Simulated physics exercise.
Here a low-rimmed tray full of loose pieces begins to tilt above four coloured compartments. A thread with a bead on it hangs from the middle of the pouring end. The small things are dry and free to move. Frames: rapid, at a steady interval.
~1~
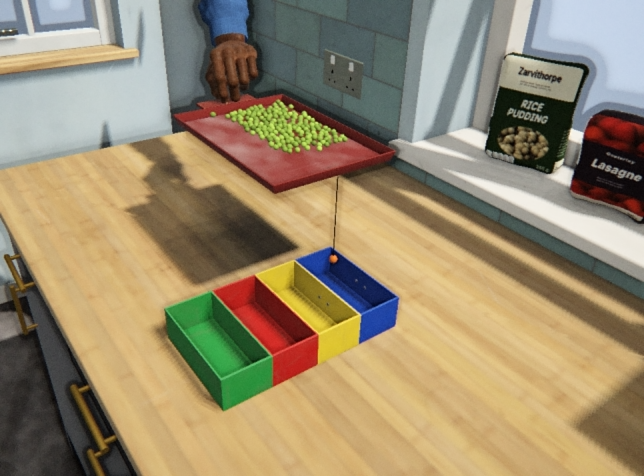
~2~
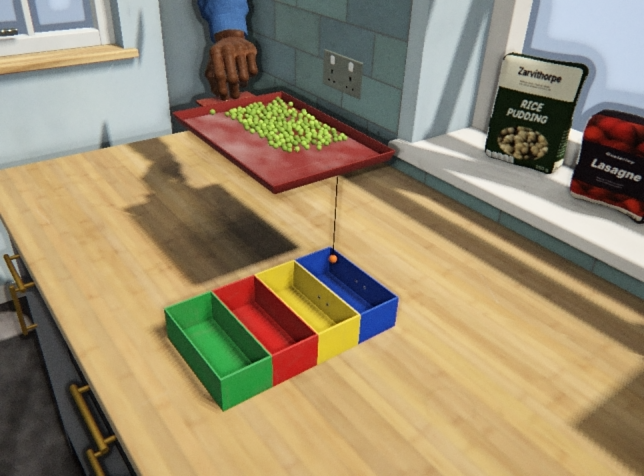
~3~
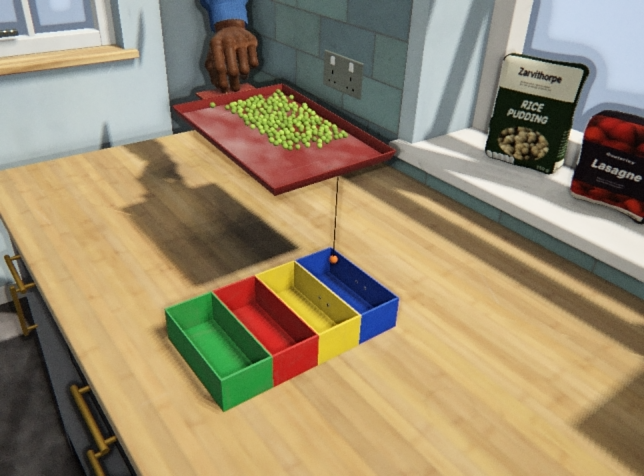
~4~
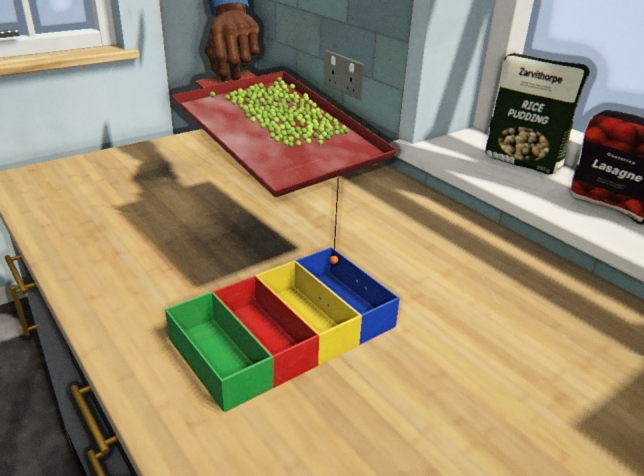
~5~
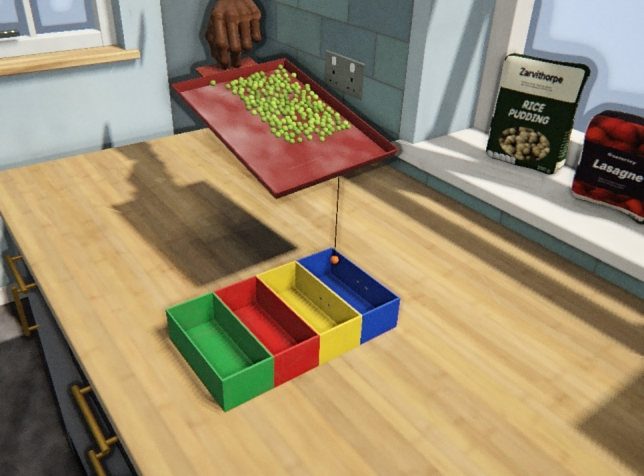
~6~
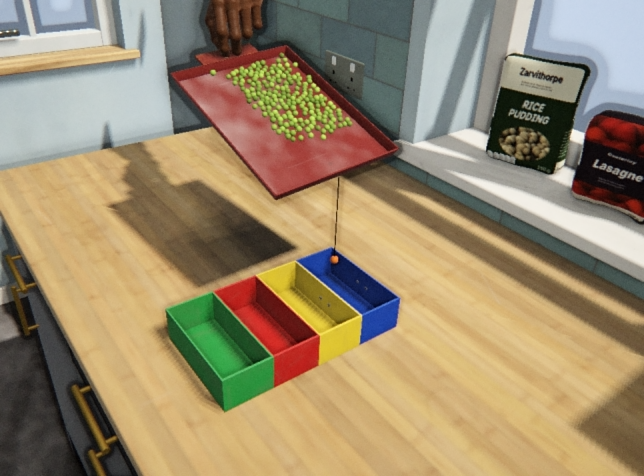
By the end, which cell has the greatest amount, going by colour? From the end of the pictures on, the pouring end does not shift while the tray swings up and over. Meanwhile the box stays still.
By colour, yellow has the most.
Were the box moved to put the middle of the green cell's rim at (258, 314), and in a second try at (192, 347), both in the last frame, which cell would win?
Attempt 1 - that red cell; attempt 2 - the cell in yellow.
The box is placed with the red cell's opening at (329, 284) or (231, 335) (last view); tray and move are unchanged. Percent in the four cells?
In order, about 90 and 90 in a hundred.
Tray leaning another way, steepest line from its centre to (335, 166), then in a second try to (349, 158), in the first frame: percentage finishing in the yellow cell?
In turn, 0 percent and then 0 percent.
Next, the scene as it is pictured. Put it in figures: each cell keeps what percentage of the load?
Green 0 %, red 30 %, yellow 50 %, blue 10 %.
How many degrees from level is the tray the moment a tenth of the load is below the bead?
Tilt: Around 60 degrees.
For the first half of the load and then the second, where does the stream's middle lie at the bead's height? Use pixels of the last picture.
(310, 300) for the early half, (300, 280) for the late half.
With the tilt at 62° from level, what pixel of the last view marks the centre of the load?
(305, 230).
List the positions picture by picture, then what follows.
The first picture shows corners of the pouring end (275, 183) and (391, 150), level; middle of the load (285, 125), dried peas; bead on its thread (333, 259); green cell (247, 380); red cell (295, 357); yellow cell (339, 336); blue cell (379, 317).
The second picture shows corners of the pouring end (275, 183) and (390, 150), level; middle of the load (284, 124).
The third picture shows corners of the pouring end (275, 185) and (391, 150), tipped barely, lowest at the left corner; middle of the load (285, 119).
The fourth picture shows corners of the pouring end (276, 188) and (392, 149), tipped a little, lowest at the left corner; middle of the load (286, 111).
The fifth picture shows corners of the pouring end (277, 190) and (393, 148), tipped a little, lowest at the left corner; middle of the load (287, 103).
The sixth picture shows corners of the pouring end (277, 191) and (394, 147), tipped clearly, lowest at the left corner; middle of the load (288, 96); green cell (249, 381); red cell (297, 358); yellow cell (340, 337); blue cell (380, 318).
Just after the last frame, tray tipped steeply; roughly half on the tray; about a tenth in the red cell; about a tenth in the yellow cell; about a tenth in the blue cell; roughly a quarter falling or outside the box.
A moment on, tray tipped past a quarter turn; just a few on the tray; roughly half in the yellow cell; roughly a quarter in the red cell; about a tenth in the blue cell; just a few in the green cell; roughly a quarter falling or outside the box.
Further on, tray tipped past a quarter turn; roughly half in the yellow cell; roughly a quarter in the red cell; about a tenth in the blue cell; just a few in the green cell; just a few falling or outside the box.
When it is over, tray tipped past a quarter turn; roughly half in the yellow cell; roughly a quarter in the red cell; about a tenth in the blue cell; just a few in the green cell; just a few outside the box.
